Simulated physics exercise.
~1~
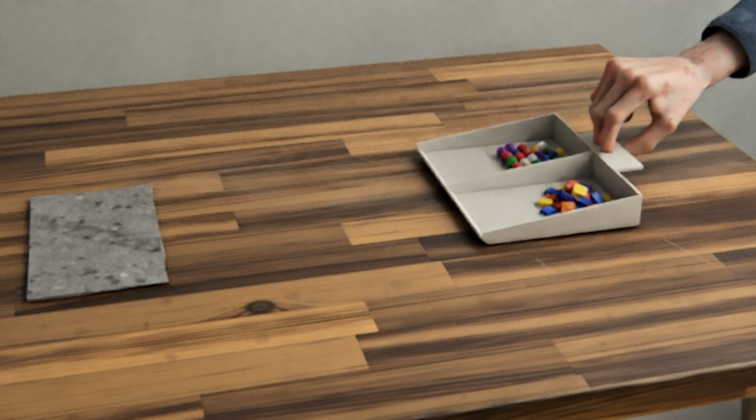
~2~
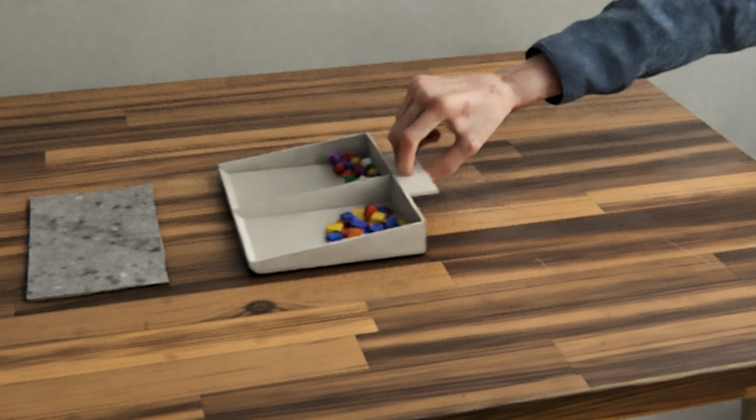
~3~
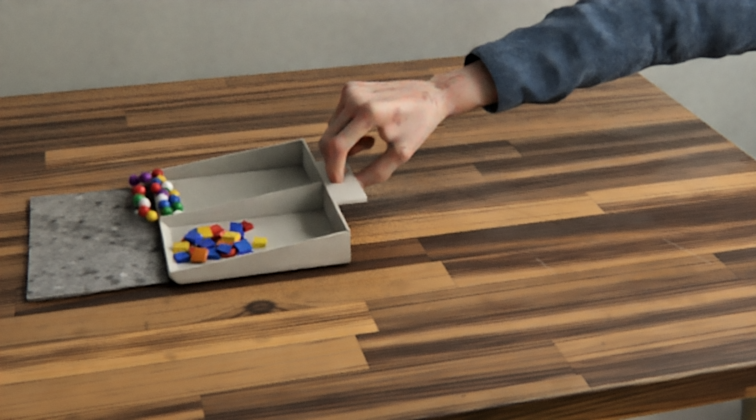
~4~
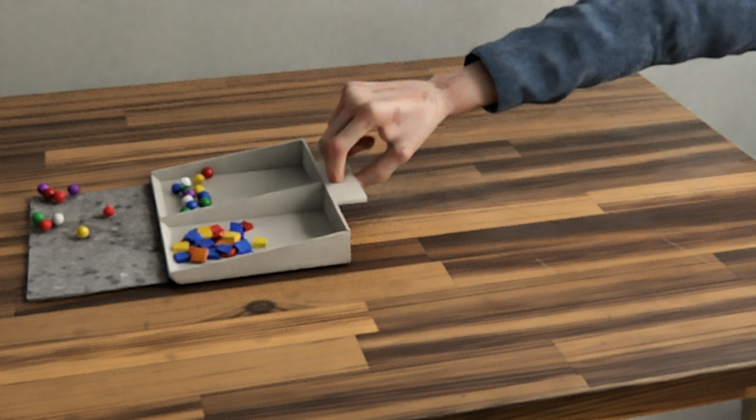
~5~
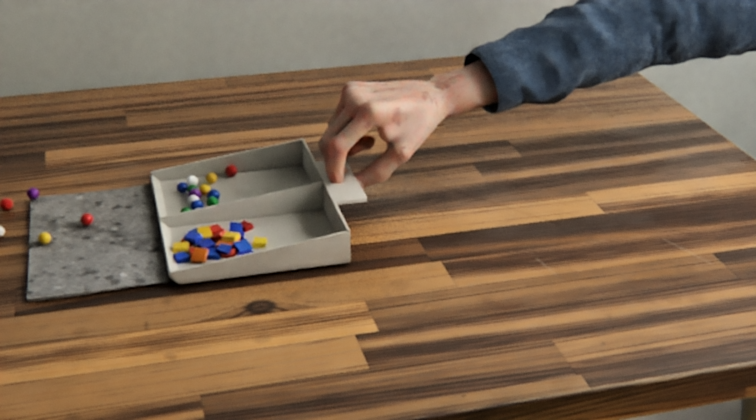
A tray pushed left by a hand stops at a gray slab, spilling some colorful balls.
